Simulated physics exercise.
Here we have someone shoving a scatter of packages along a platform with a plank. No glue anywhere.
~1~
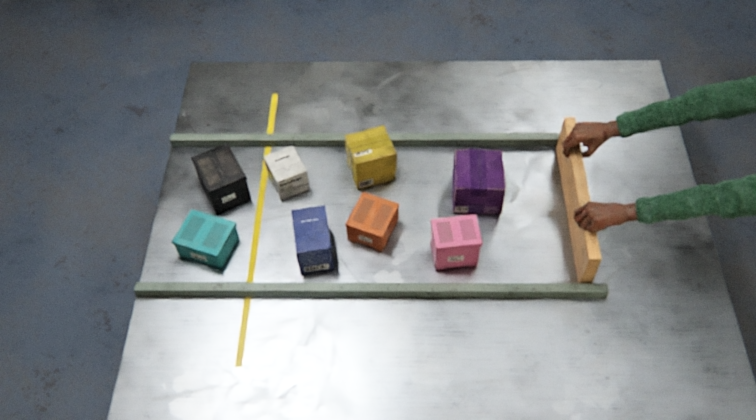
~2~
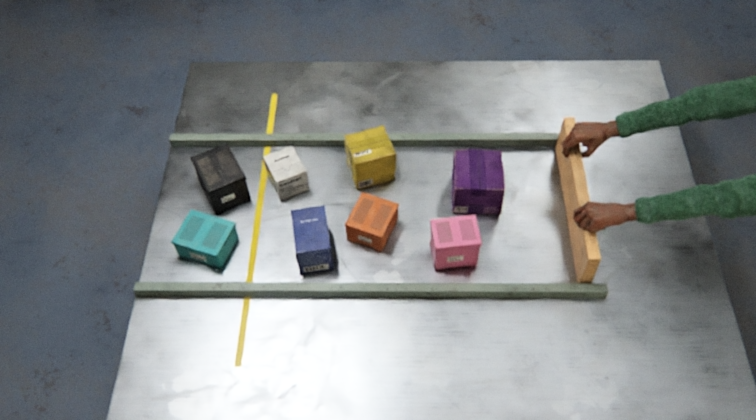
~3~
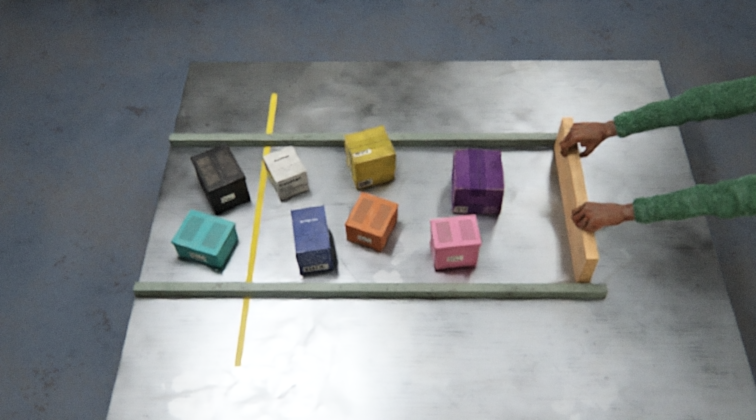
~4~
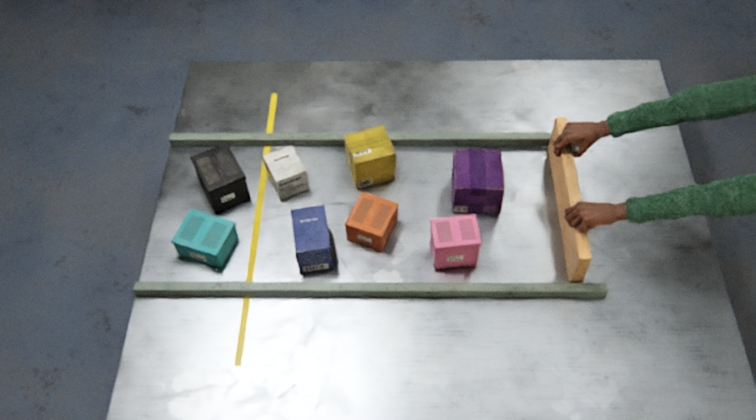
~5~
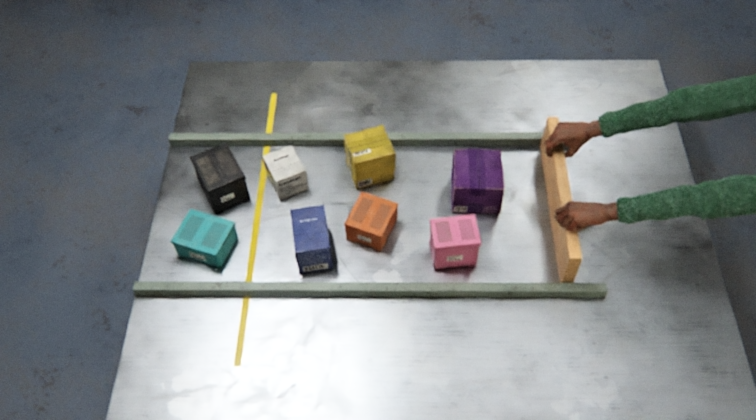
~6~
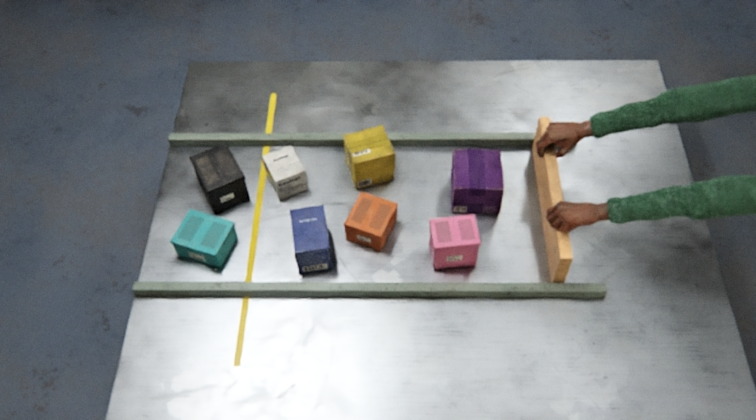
At the start, a person in green sleeves holds a wooden plank upright at the right end of two rails, with colourful boxes scattered between them and a yellow line at left. The hands then slide the plank a short way left toward the purple and pink boxes, while the boxes stay put.
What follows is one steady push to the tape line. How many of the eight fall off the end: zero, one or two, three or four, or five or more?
The number that fall off is one or two.
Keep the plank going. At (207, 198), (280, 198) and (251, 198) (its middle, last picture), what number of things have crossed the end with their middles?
Place by place, 6, 0 and 2.
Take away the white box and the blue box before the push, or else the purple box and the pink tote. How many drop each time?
First 0, then 0.
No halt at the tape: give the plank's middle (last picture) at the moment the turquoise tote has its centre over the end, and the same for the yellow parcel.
Its middle is around (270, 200) and around (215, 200).
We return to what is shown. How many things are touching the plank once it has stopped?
The number is 2.
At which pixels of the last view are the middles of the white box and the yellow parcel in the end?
The white box stops around (190, 185); the yellow parcel around (195, 151).
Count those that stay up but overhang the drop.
It comes to 0.
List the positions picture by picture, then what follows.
In the first picture, turquoise tote (207, 240); black tote (222, 179); white box (287, 173); plank (577, 198); tape (259, 213).
In the second picture, black tote (221, 179); purple box (477, 182).
In the third picture, white box (286, 173); orange tote (372, 222).
In the fourth picture, turquoise tote (206, 239); blue box (312, 239).
In the fifth picture, black tote (221, 179); plank (559, 198).
In the sixth picture, turquoise tote (205, 239); black tote (220, 179); white box (285, 173); plank (551, 198); tape (258, 212).
A little later, none off yet; turquoise tote at rest near (205, 239); black tote at rest near (220, 179); white box at rest near (285, 173).
Next, none off yet; turquoise tote at rest near (205, 239); black tote shifted a little near (215, 181); white box shifted about its own width near (262, 179).
When it is over, the number that fall off is one or two; down, black tote and turquoise tote.
